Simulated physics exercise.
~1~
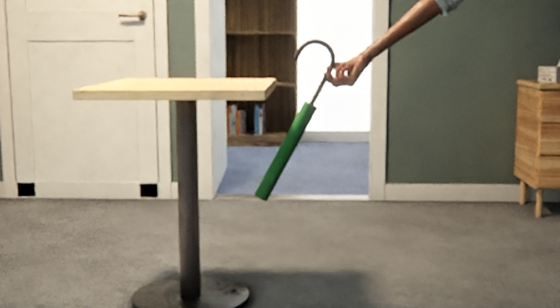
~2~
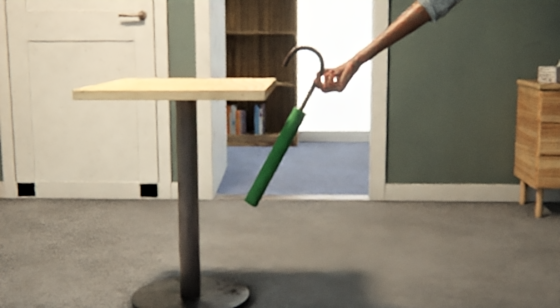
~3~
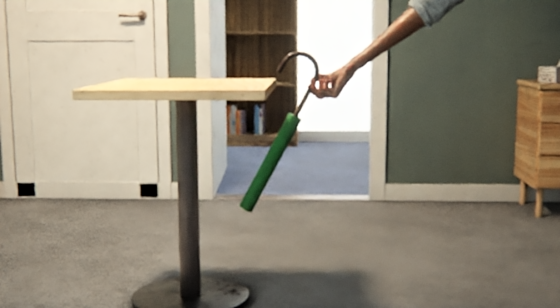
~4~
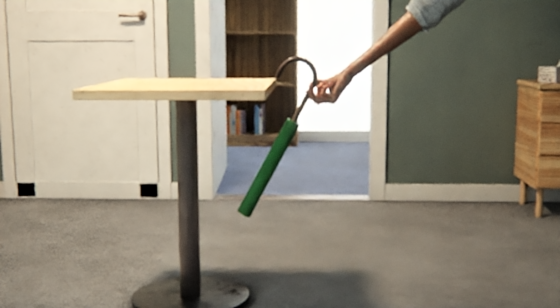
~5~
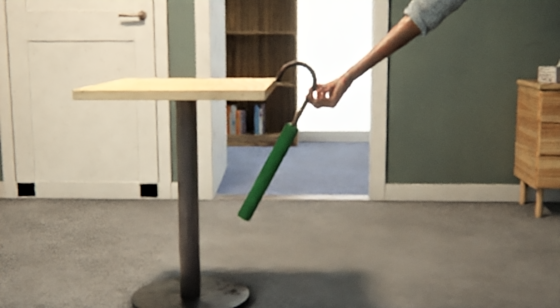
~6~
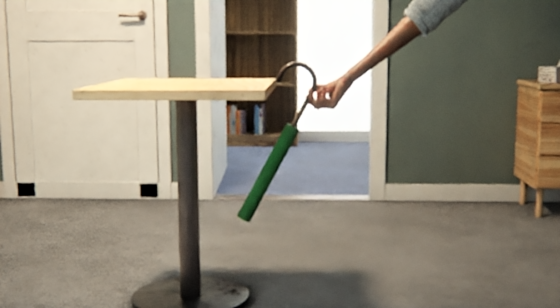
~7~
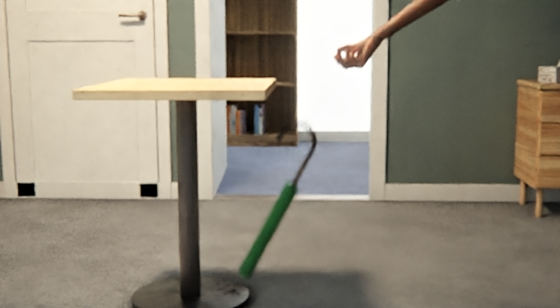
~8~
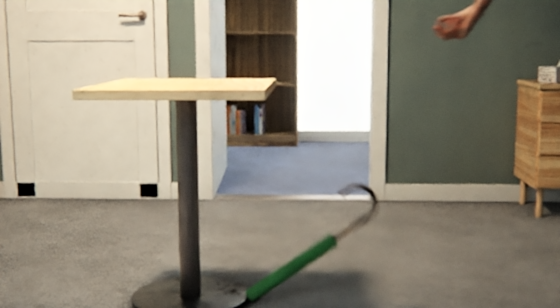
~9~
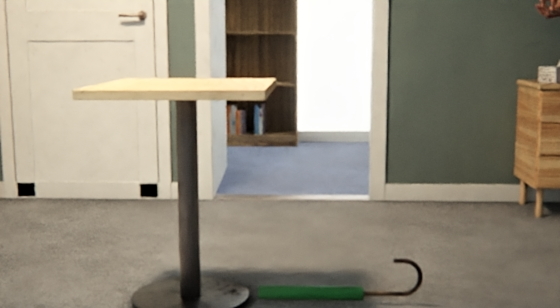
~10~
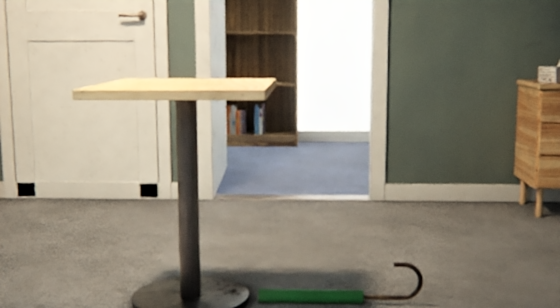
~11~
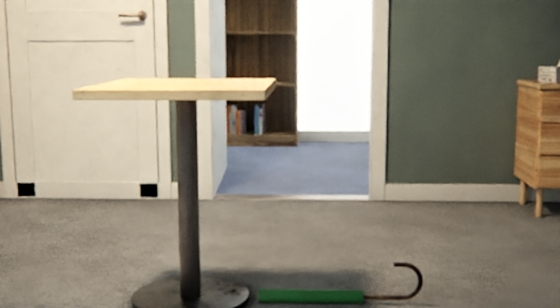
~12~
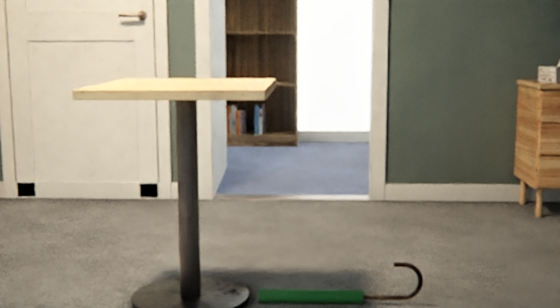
In a room with a grey carpet, green walls and an open doorway to a bookshelf, a square-topped table stands on a single dark post. A hand reaches in from the upper right, holding a closed green umbrella near its curved handle. It moves the umbrella left and down until the tip of the crook meets the table's right edge, then holds it there. The hand lets go and draws back to the right. The umbrella drops past the edge, tips over to the right, and ends lying flat on the floor beside the table's base.
